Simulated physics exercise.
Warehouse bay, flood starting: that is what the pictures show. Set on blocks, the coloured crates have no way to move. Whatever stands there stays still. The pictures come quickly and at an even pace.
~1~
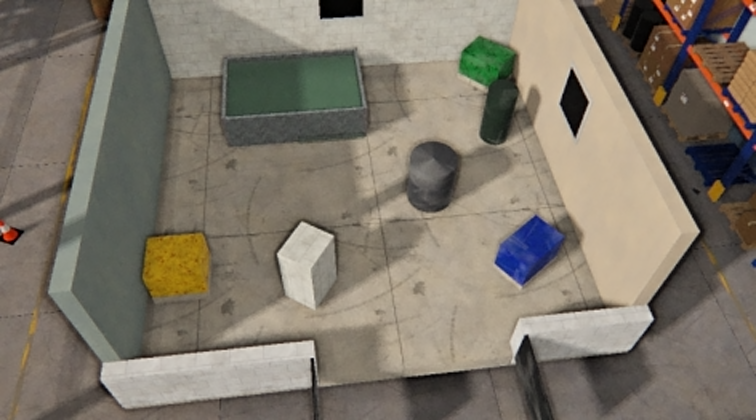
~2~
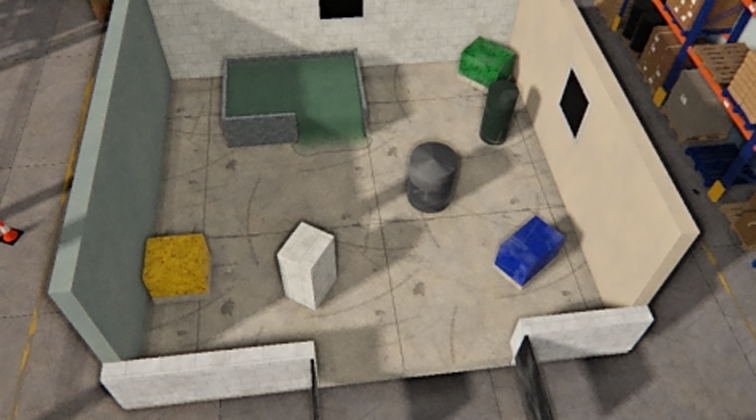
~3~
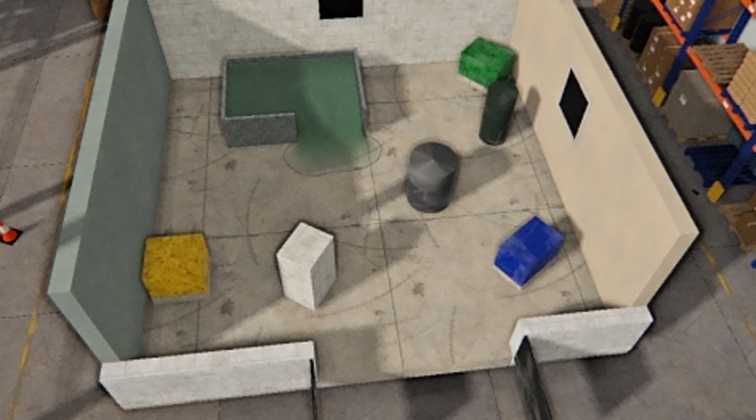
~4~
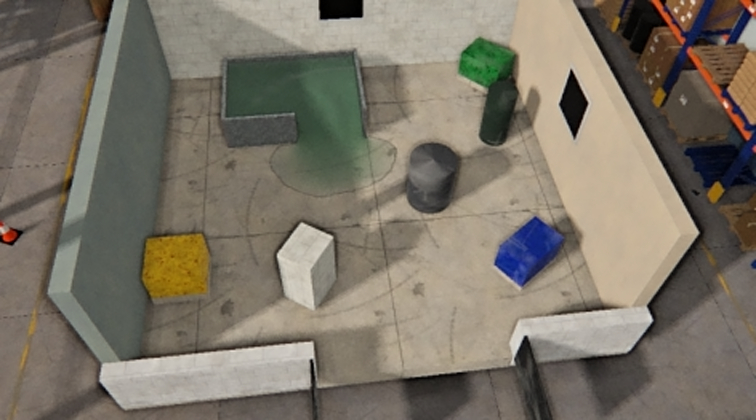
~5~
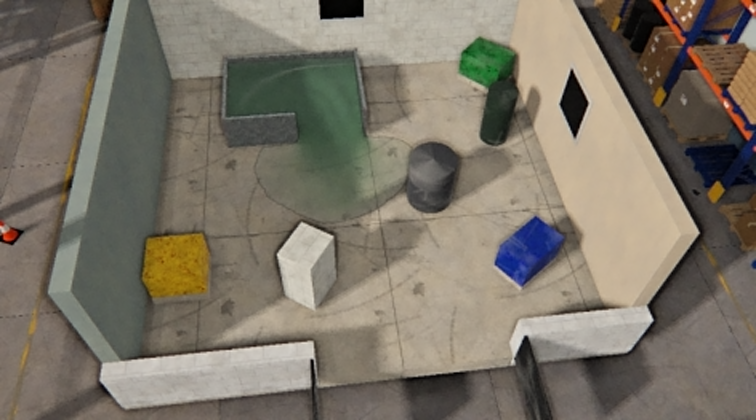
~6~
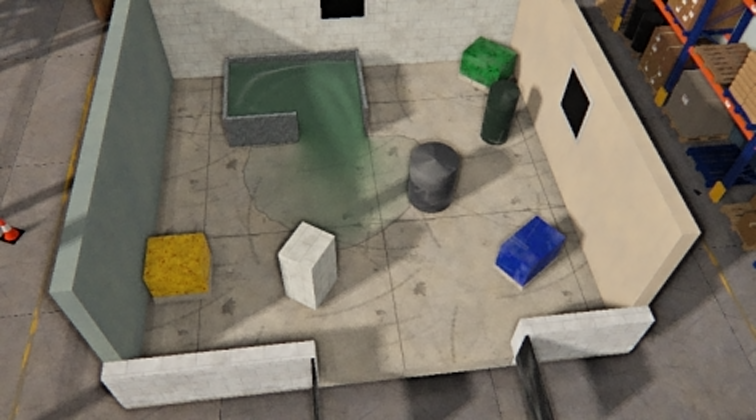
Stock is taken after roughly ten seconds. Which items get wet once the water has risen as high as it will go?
My prediction: The blue crate comes out dry, the yellow crate comes out dry, the green crate comes out dry.
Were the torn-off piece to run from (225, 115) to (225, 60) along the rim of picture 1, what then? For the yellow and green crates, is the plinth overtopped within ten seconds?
First the yellow crate: It gets reached; then the green crate: It gets reached.
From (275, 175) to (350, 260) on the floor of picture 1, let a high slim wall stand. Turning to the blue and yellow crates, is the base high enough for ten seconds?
Blue: Flooded; yellow: Left dry.
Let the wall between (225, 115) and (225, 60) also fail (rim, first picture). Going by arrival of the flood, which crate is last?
It's the blue crate.
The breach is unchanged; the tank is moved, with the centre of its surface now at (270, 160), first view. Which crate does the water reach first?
Yellow crate.
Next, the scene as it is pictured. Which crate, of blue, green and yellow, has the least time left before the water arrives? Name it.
That would be the yellow crate.
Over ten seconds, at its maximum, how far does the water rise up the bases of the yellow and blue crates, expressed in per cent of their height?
Around 70 in a hundred for the first and 80 in a hundred for the second.
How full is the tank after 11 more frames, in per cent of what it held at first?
It works out to roughly 52 %.
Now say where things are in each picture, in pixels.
In the first picture, still water in the water tank at (293, 85).
In the second picture, the front is at (367, 142), out from the gap at (330, 128).
In the third picture, the front is at (298, 168), out from the gap at (330, 130).
In the fourth picture, water pours out at (330, 131) and has run to (317, 192).
In the fifth picture, the front is at (323, 218), out from the gap at (330, 131).
In the sixth picture, the front is at (355, 241), out from the gap at (332, 131).
A moment on, water covers 30 % of the floor; the blue crate not reached, the yellow crate not reached, the green crate not reached.
Next, water covers 45 % of the floor; the blue crate water round its plinth, the yellow crate water round its plinth, the green crate not reached.
Then, water covers 55 % of the floor; the blue crate water round its plinth, the yellow crate water round its plinth, the green crate not reached.
Later, water covers 70 % of the floor; the blue crate water round its plinth, the yellow crate water round its plinth, the green crate water round its plinth.
In the end, water covers 90 % of the floor; the blue crate stayed above the water, the yellow crate stayed above the water, the green crate stayed above the water.
